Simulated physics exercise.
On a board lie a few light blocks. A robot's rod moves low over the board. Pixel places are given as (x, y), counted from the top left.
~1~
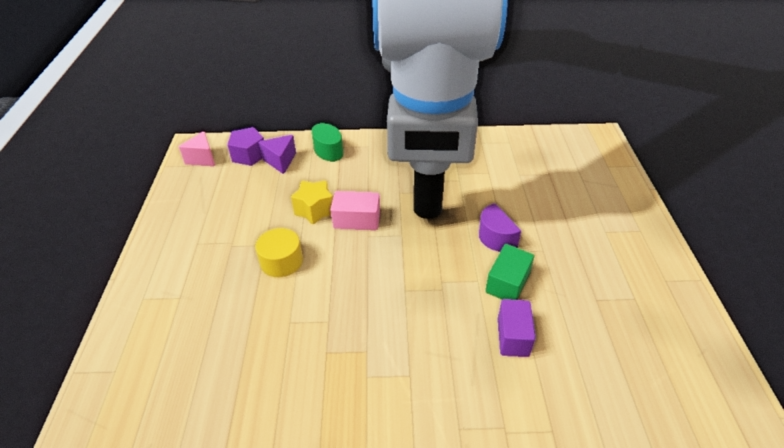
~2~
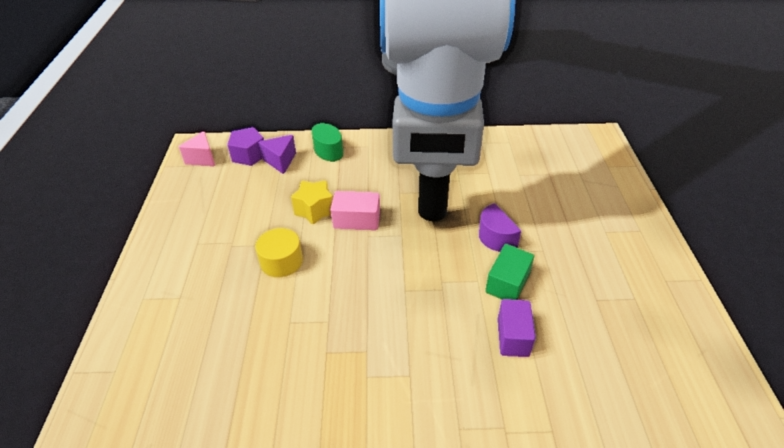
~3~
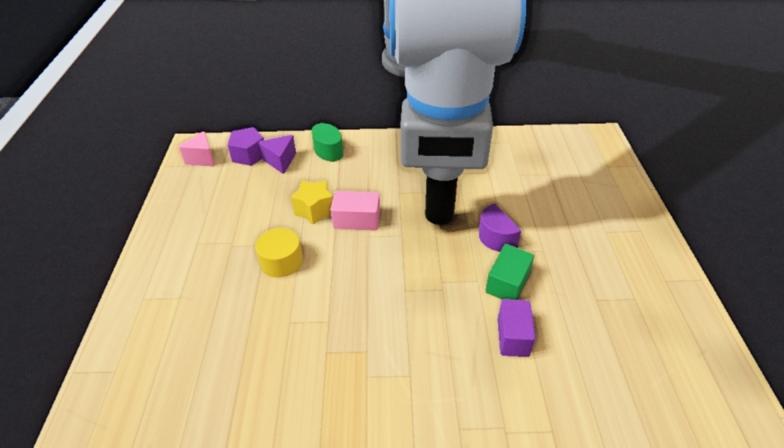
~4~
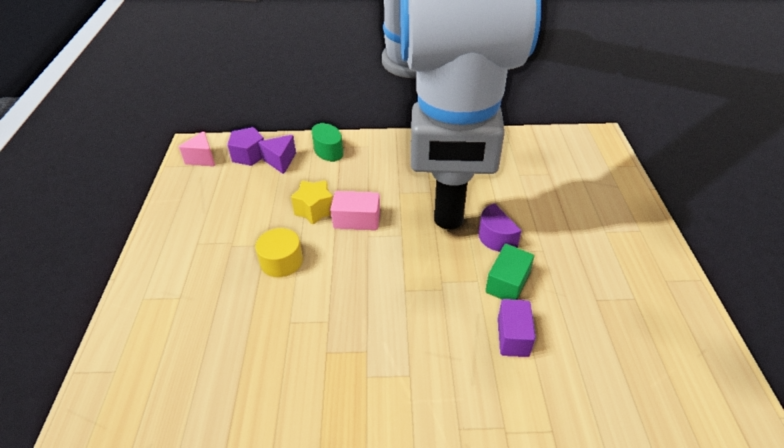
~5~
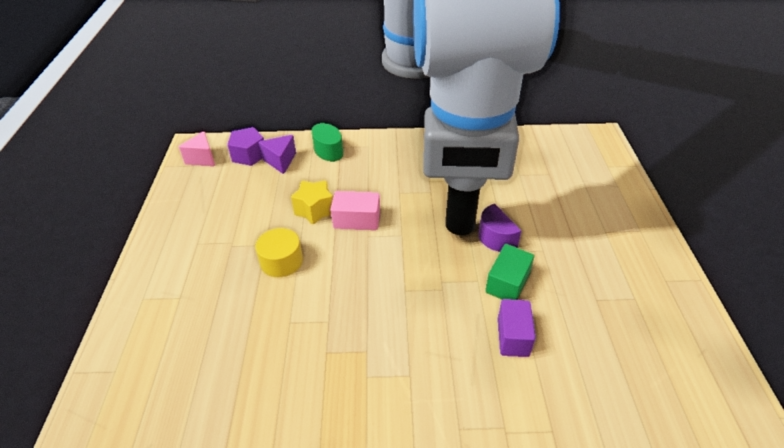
To begin with, a robot arm holds its dark rod low over a wooden board, between a pink block and a purple D-shaped block, with other colourful blocks around. The rod then moves a short way right and slightly nearer, closing in beside the purple block, while every block stays still.
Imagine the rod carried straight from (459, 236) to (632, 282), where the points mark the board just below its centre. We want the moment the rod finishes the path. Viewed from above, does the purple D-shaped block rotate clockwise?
My answer is no.
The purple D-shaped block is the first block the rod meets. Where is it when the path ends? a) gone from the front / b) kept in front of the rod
Correct choice: A.
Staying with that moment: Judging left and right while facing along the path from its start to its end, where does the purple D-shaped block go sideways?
With start-to-end as forward, it shifts left.
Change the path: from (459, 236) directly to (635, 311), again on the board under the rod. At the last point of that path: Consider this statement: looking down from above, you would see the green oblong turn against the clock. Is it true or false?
The claim does not hold.
On the path given first. One third of the way, rod (517, 240); purple D-shaped block (549, 225), turned 35° anticlockwise.
Two thirds of the way, rod (577, 256); purple D-shaped block (590, 225), turned 100° anticlockwise.
At the end, rod (637, 271); purple D-shaped block (590, 225), turned 100° anticlockwise; green oblong in place.
